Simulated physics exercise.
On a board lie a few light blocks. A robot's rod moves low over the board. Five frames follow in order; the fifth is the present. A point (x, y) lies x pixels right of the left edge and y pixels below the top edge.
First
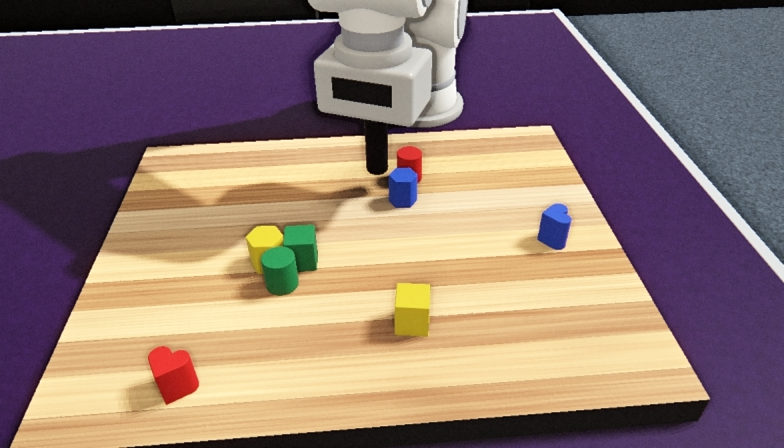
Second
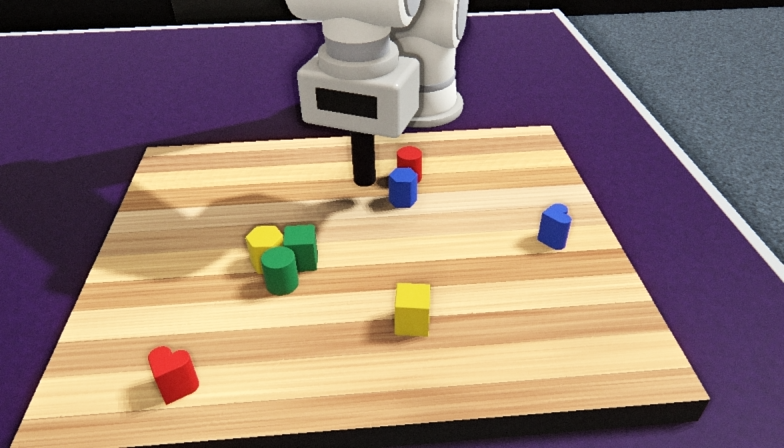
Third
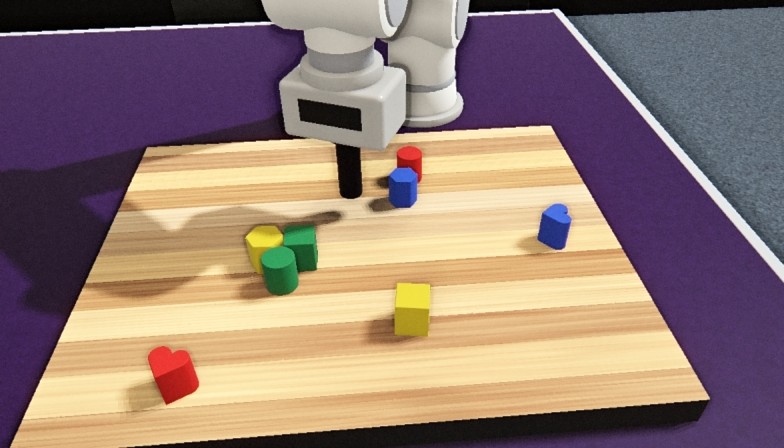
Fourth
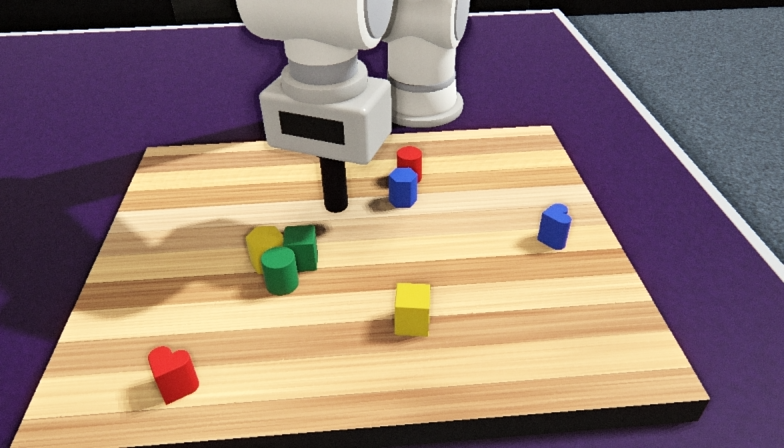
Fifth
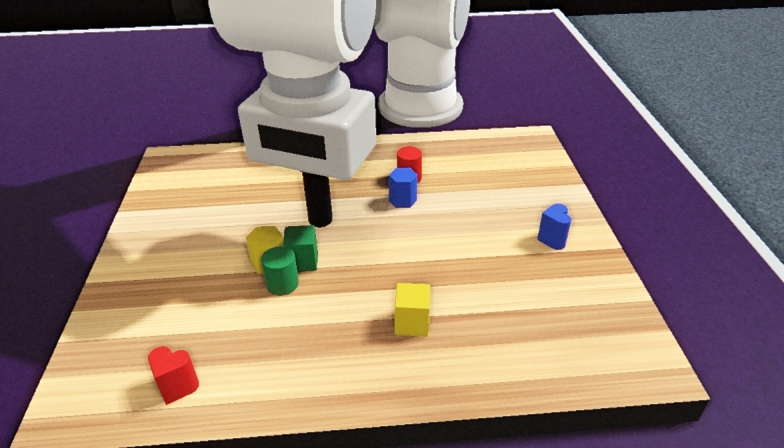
On a wooden board, a robot's black rod moves down and left past still, colourful blocks.
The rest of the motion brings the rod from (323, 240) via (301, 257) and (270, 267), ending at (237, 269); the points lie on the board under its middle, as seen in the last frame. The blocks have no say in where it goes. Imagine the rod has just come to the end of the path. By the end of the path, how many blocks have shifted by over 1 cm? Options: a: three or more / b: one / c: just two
It's a.
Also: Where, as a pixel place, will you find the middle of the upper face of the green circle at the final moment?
It sits at (250, 286).
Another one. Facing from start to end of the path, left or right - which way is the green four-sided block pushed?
Out to the left.
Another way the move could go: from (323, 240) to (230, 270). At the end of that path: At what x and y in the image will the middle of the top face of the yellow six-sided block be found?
Its top centre is at about (214, 263).
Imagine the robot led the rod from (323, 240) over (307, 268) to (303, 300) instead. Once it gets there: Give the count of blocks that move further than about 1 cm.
The answer is two blocks.
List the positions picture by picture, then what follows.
The first picture shows lower end of the rod at (377, 170), tops of blocks, yellow six-sided block at (264, 236), green circle at (277, 257), green four-sided block at (299, 234).
The second picture shows rod at (365, 182), blocks as before.
The third picture shows rod at (351, 194), blocks as before.
The fourth picture shows rod at (337, 207), blocks as before.
The fifth picture shows rod at (321, 221), yellow six-sided block at (264, 236), green circle at (277, 257), green four-sided block at (299, 234).
On the path given first. One third of the way, rod at (297, 239); yellow six-sided block at (260, 236); green circle at (263, 268); green four-sided block at (284, 248), turned 30° clockwise.
Two thirds of the way, rod at (266, 249); yellow six-sided block at (235, 238), turned 20° clockwise; green circle at (250, 284); green four-sided block at (261, 259).
At the end, rod at (233, 250); yellow six-sided block at (206, 235), turned 45° clockwise; green circle at (250, 286); green four-sided block at (248, 259), turned 45° anticlockwise.
